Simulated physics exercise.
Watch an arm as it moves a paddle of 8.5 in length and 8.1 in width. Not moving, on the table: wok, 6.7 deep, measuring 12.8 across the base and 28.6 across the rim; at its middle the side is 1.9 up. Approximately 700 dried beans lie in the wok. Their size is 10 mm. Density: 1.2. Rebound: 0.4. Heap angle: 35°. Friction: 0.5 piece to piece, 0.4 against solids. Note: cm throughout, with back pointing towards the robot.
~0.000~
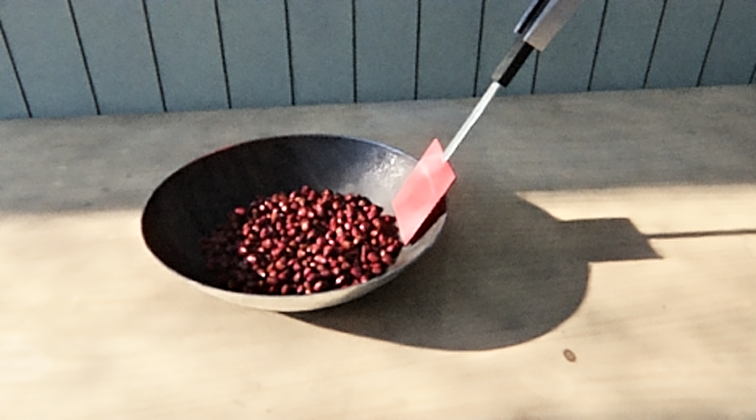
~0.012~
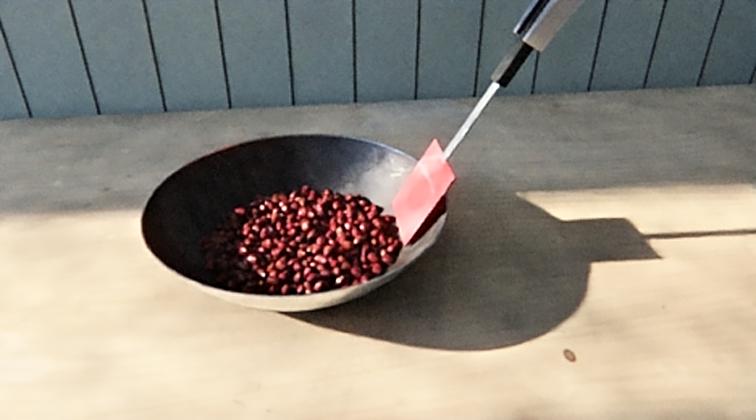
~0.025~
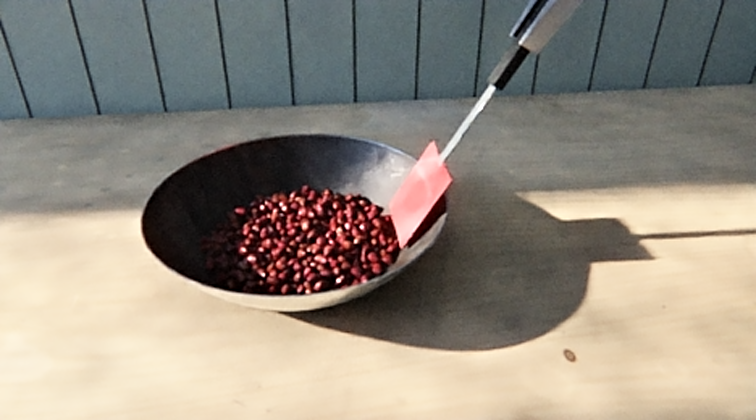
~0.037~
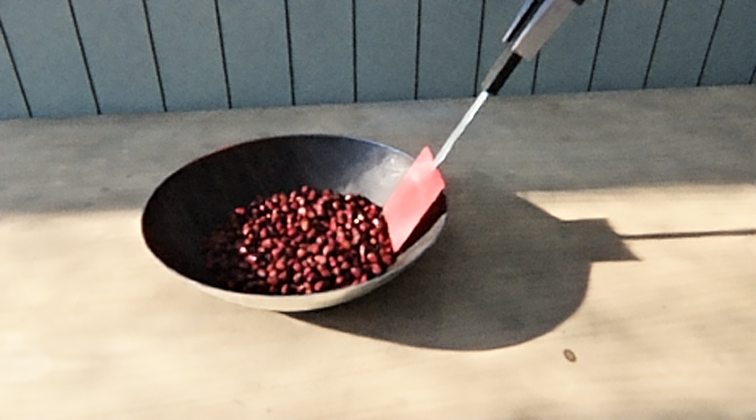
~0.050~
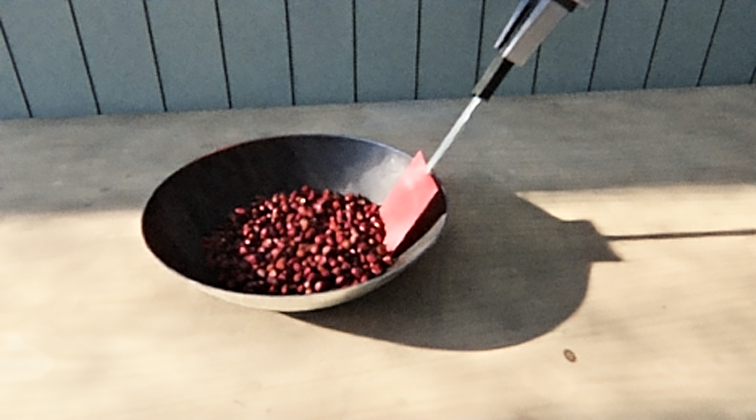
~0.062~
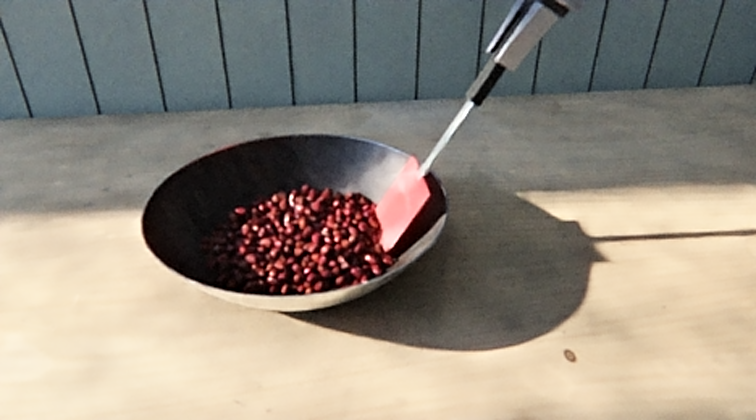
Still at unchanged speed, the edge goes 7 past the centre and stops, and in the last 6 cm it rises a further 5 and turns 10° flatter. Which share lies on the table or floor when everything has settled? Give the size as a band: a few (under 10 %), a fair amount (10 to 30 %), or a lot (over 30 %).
A few, under 10 %.
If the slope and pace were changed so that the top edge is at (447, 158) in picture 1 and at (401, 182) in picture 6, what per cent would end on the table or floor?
It comes to something like 15 %, give or take.
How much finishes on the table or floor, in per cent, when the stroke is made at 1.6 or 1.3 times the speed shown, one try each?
Try one about 15 %, try two about 5 %.
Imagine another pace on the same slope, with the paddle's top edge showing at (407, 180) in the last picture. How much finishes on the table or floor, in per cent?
Roughly 10 per cent.
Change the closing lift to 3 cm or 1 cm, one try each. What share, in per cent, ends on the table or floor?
I'd say close to 0 percent for the first and close to 0 percent for the second.
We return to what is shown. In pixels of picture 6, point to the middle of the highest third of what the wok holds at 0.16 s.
Around (266, 232).
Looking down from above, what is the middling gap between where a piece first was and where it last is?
It comes out at about 4 cm.
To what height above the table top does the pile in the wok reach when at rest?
Roughly 7.5 centimetres.
After 0.16 s, sloping 59°, highest piece 5 above the table; 700 in the wok.
After 0.26 s, sloping 55°, highest piece 7 above the table; 700 in the wok.
After 0.50 s, sloping 49°, highest piece 7 above the table; 700 in the wok.
After 1.55 s, sloping 49°, highest piece 7 above the table; 700 in the wok.
In the end, 700 in the wok. That is 0 % on the table or floor.
